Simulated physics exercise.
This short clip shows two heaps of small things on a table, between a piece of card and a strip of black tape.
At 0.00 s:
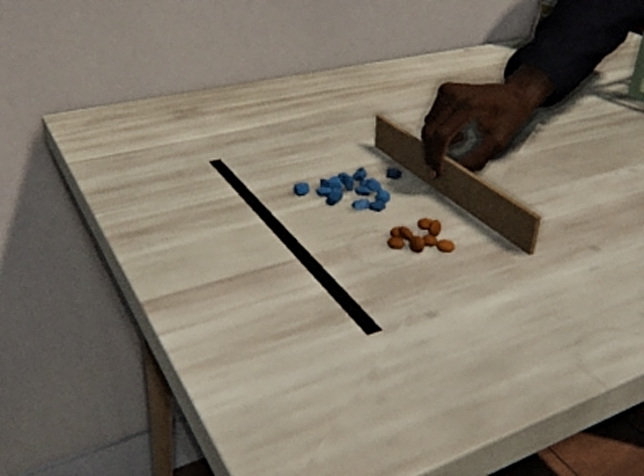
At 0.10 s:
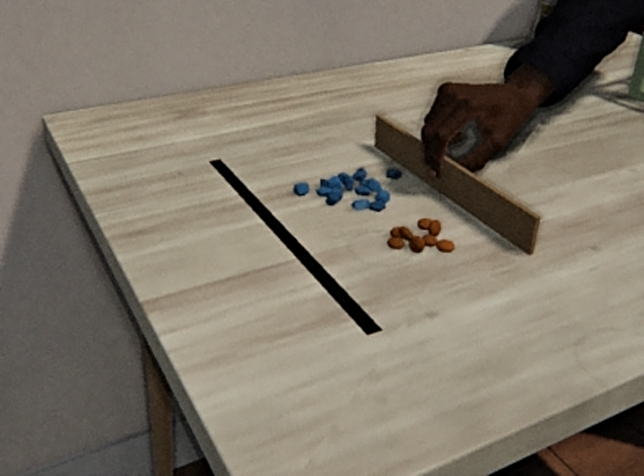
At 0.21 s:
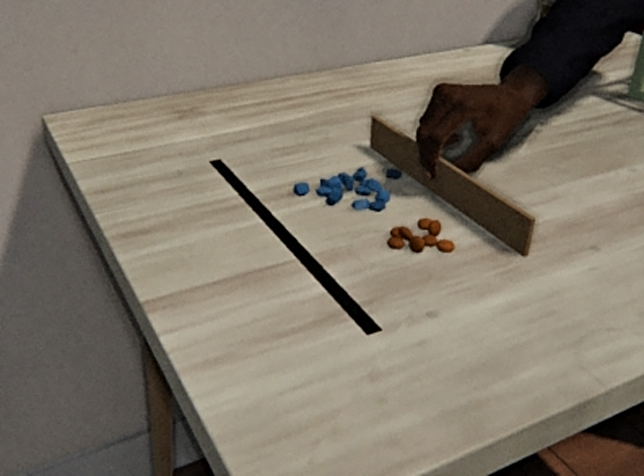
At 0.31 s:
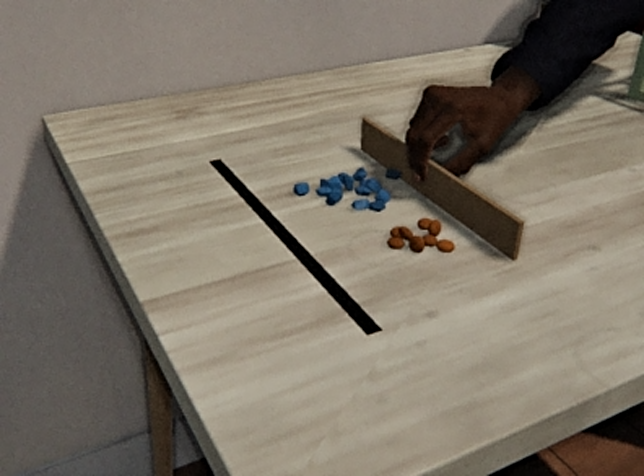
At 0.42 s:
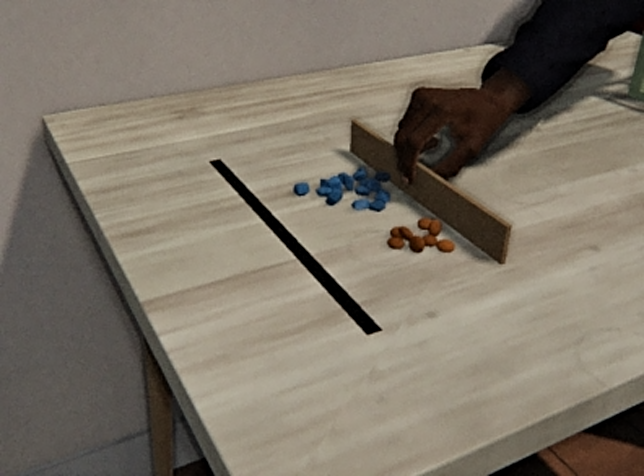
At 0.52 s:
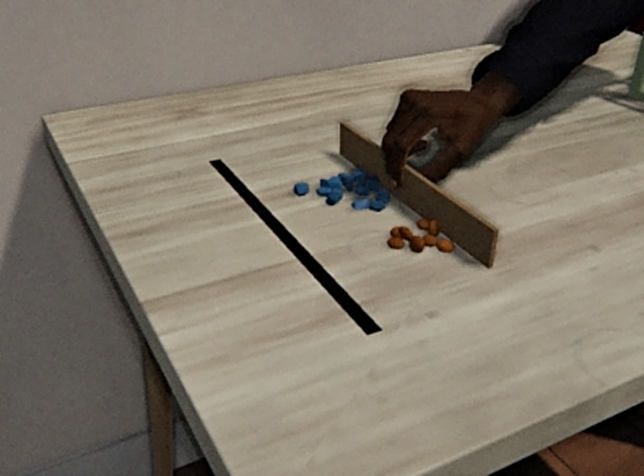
A dark-skinned hand in a dark sleeve holds an upright brown card and, after a brief rest, slides it slowly a short way left, nudging a few blue pieces, across a pale wood-grain table seen from above at an angle. Small blue pieces lie beyond a nearer orange-brown batch, with black tape to their left and a grey wall behind. The camera stays still.
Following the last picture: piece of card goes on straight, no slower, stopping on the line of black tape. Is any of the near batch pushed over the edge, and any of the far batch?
Near batch - none pushed over; far batch - none pushed over.
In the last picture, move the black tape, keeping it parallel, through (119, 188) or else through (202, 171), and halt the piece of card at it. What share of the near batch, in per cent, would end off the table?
0 % and 0 %.
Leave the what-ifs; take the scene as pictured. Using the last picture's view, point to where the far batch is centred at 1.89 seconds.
In the last picture's pixels, the middle is around (234, 215).
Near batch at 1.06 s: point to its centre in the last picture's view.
Its centre is near (364, 253).
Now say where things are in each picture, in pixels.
Piece of card at (521, 225), at rest; black tape at (221, 167), well back from the edge; edge at (125, 276); near batch at (429, 241), a few bits of cat kibble; far batch at (349, 184), a few aquarium stones, in the first picture.
Piece of card at (521, 225), at rest; far batch at (349, 184), in the second picture.
Piece of card at (516, 227); near batch at (429, 241), in the third picture.
Piece of card at (505, 230); far batch at (349, 184), in the fourth picture.
Piece of card at (492, 234); near batch at (429, 241), in the fifth picture.
Piece of card at (480, 238); black tape at (221, 167); edge at (125, 276); near batch at (429, 241); far batch at (348, 184), a small part pushed along, in the sixth picture.
After 1.06 s, piece of card still moving, near (342, 184); near batch all on the table, its front near (347, 260); far batch all on the table, its front near (256, 195).
After 1.61 s, piece of card stopped at the black tape; near batch all on the table, its front near (284, 280); far batch all on the table, its front near (203, 224).
At rest (2.1 s), piece of card stopped at the black tape; near batch all on the table, its front near (284, 280); far batch all on the table, its front near (203, 224).
